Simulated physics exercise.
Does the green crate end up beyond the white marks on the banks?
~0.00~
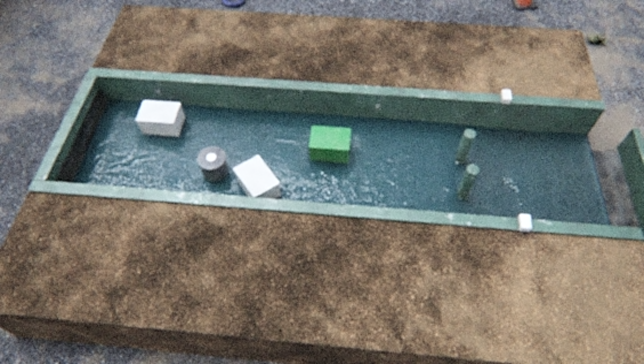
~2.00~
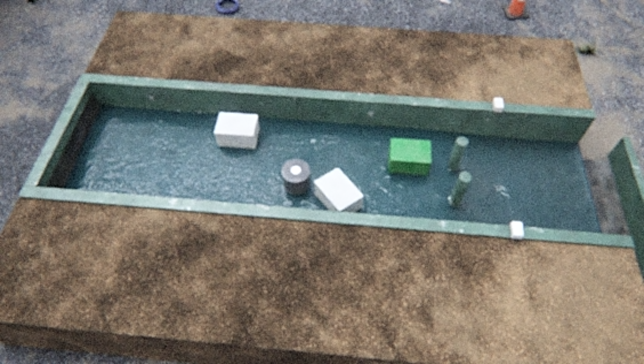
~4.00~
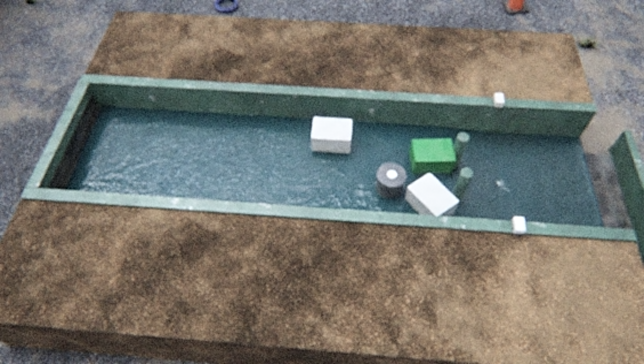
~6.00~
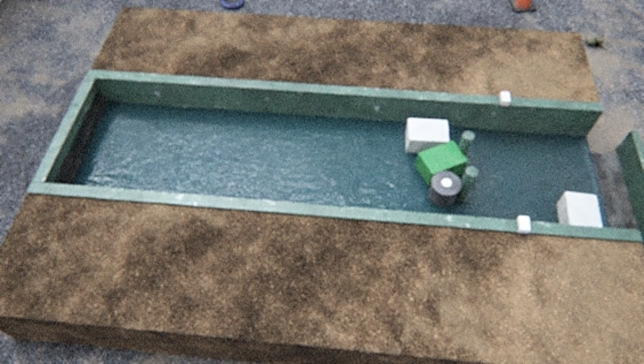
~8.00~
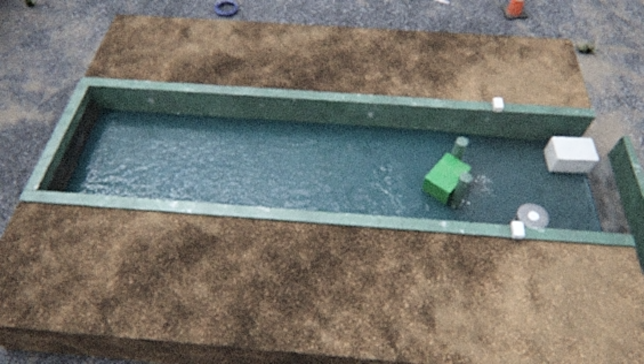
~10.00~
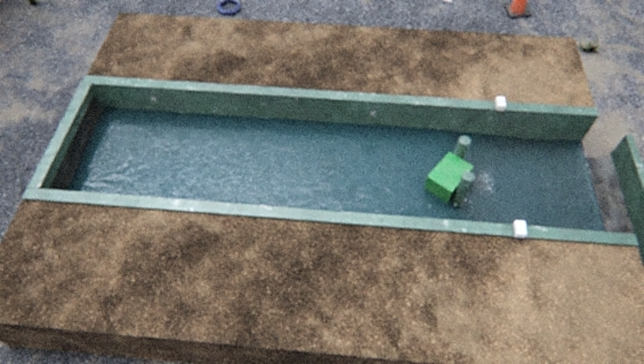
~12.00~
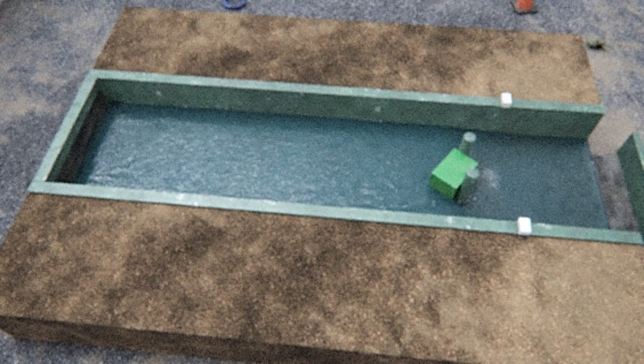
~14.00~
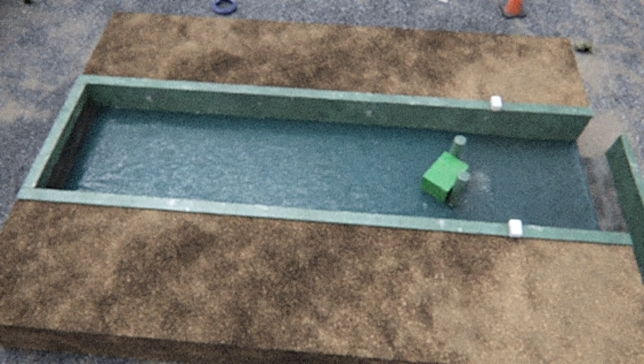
No, the green crate comes to rest against the two upright posts and is still there at the end, short of the white marks.
